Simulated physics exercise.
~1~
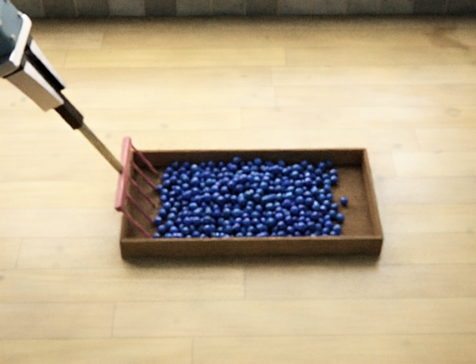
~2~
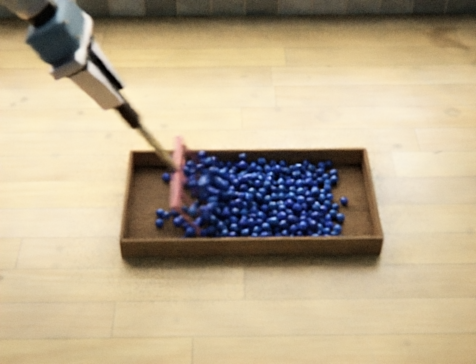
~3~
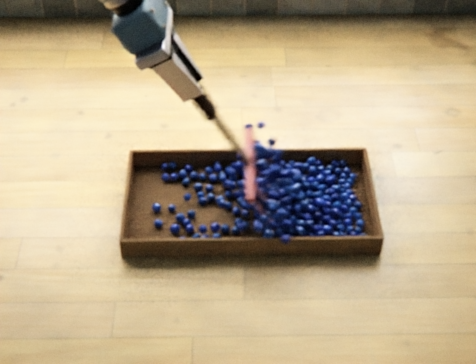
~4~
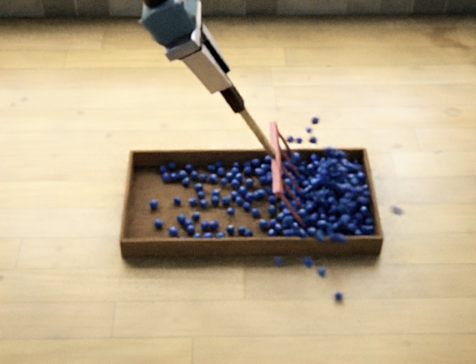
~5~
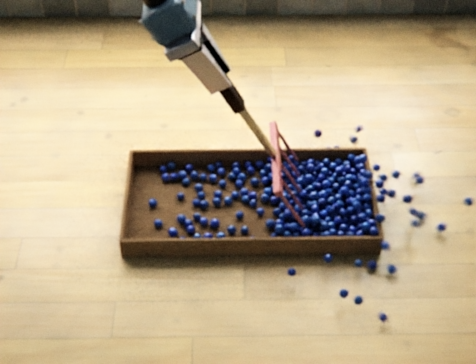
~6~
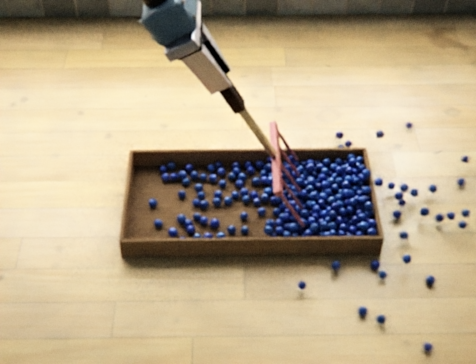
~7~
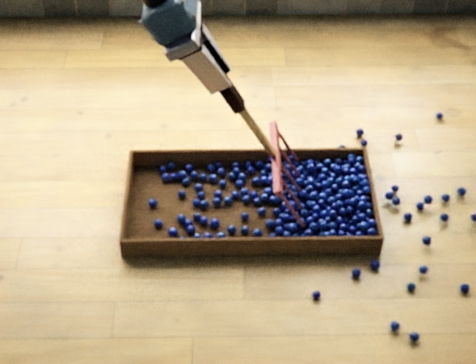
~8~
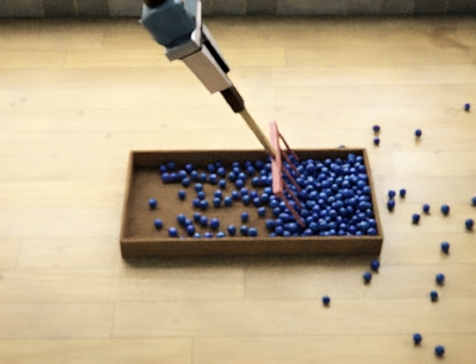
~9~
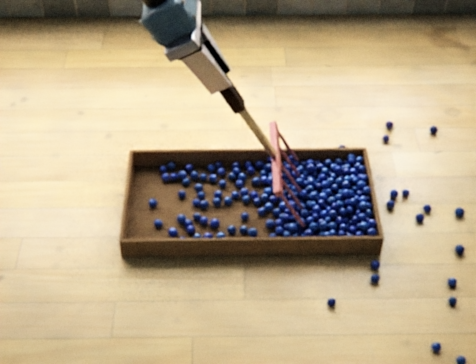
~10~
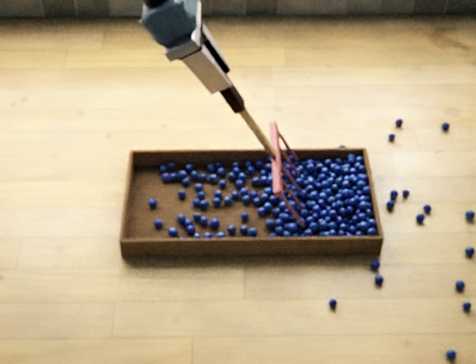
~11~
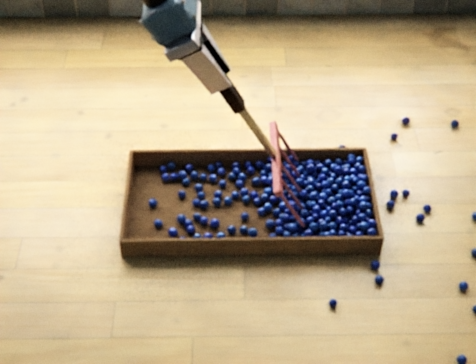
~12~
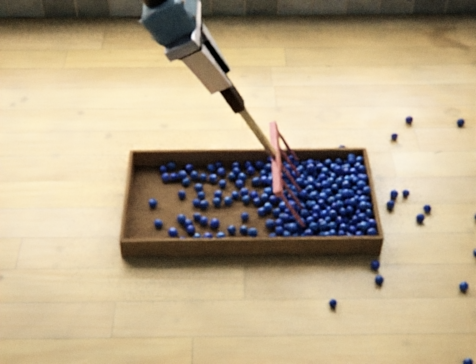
A robot arm rakes blue beads rightward across a tray, spilling some onto the floor.
